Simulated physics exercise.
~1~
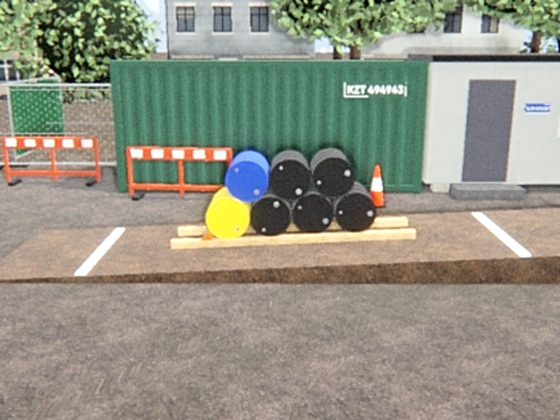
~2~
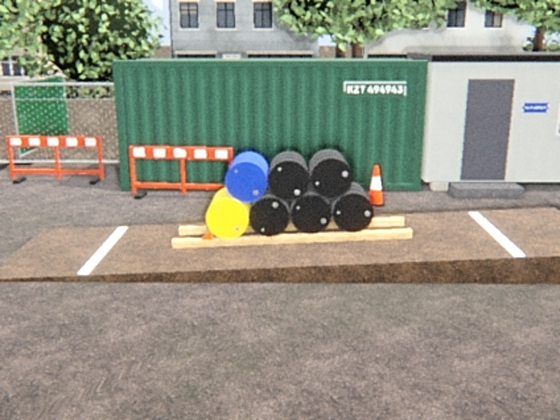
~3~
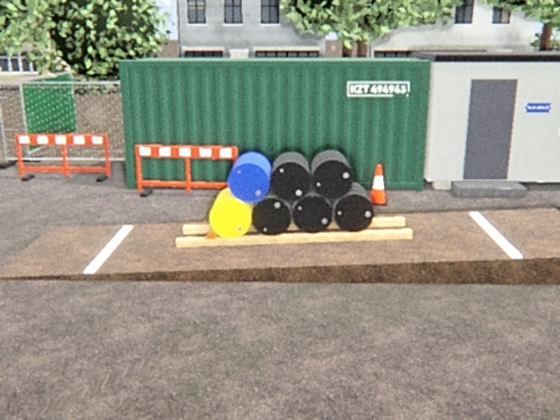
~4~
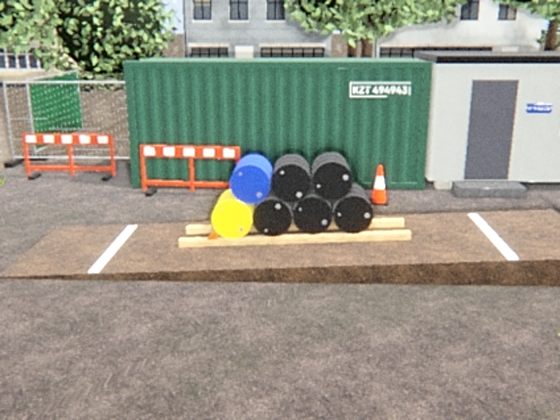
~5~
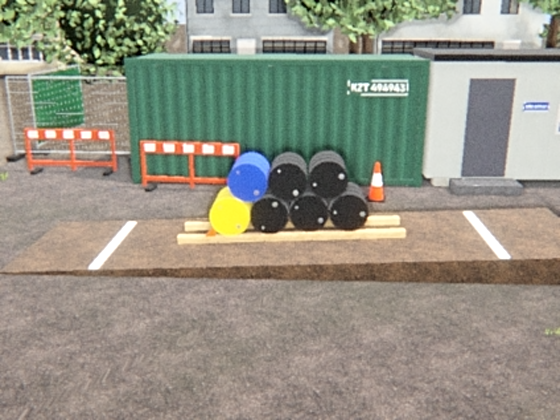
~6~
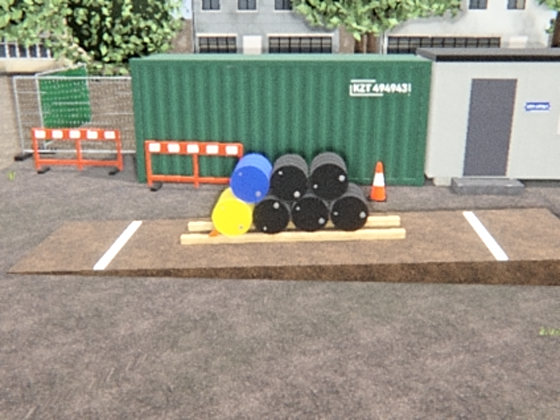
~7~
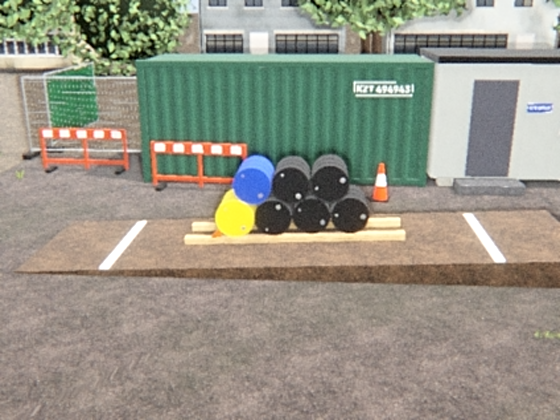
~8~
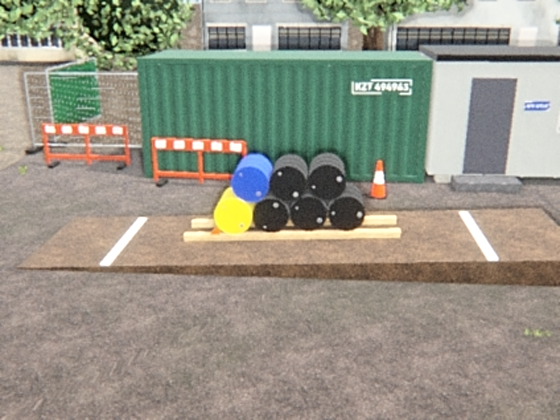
In a yard before a green container, seven drums, one yellow, one blue and the rest black, lie stacked in two rows on timber bearers between white lines. The view drifts slightly around them, and the stack stays still, with every drum in place at the end.
